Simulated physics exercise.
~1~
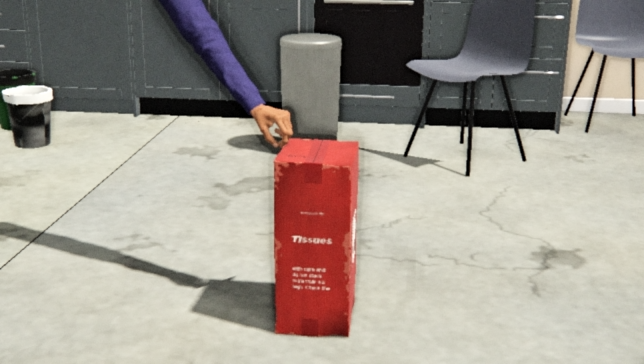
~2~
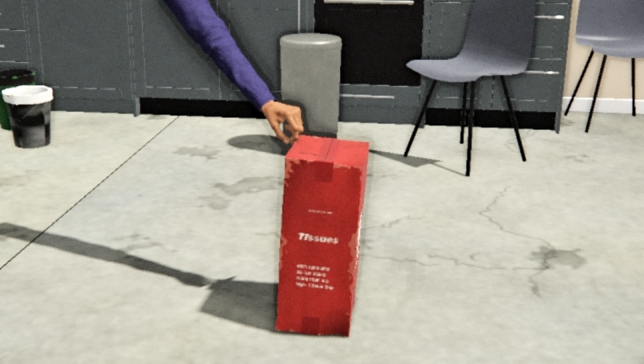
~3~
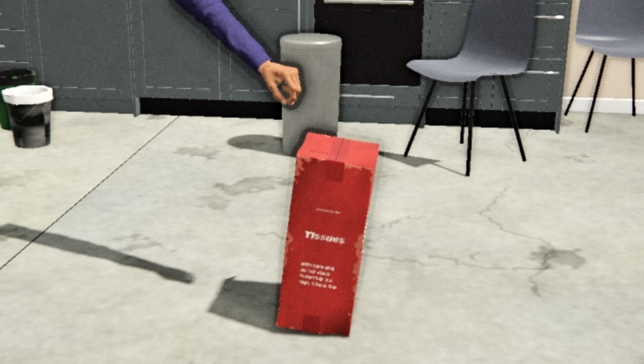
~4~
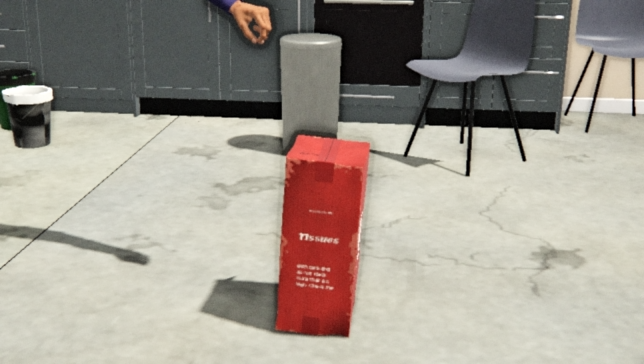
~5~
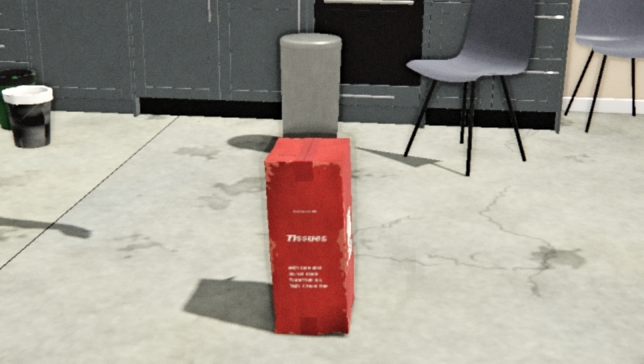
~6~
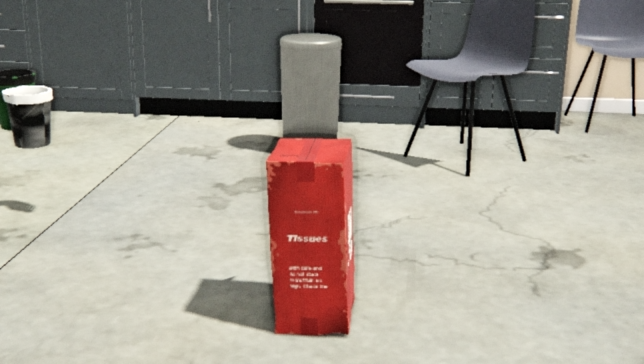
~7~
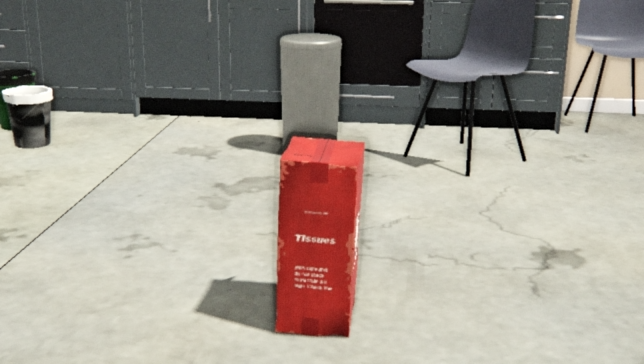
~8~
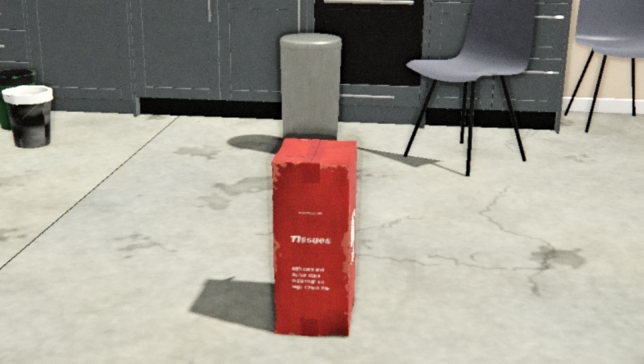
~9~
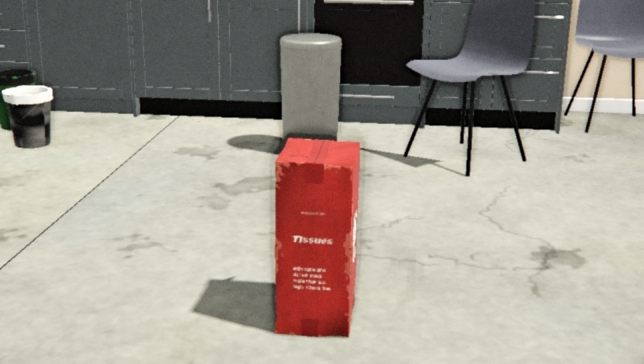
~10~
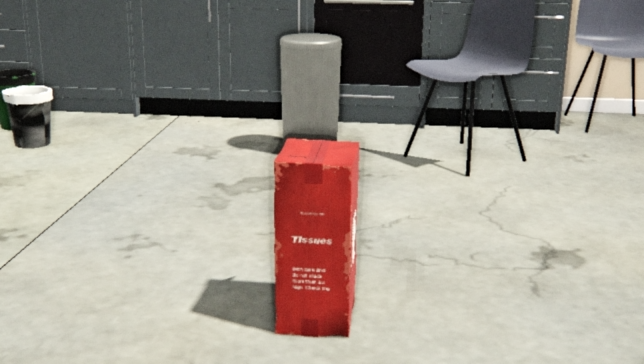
A red tissues box, pushed near its top by a hand, rocks and settles upright.
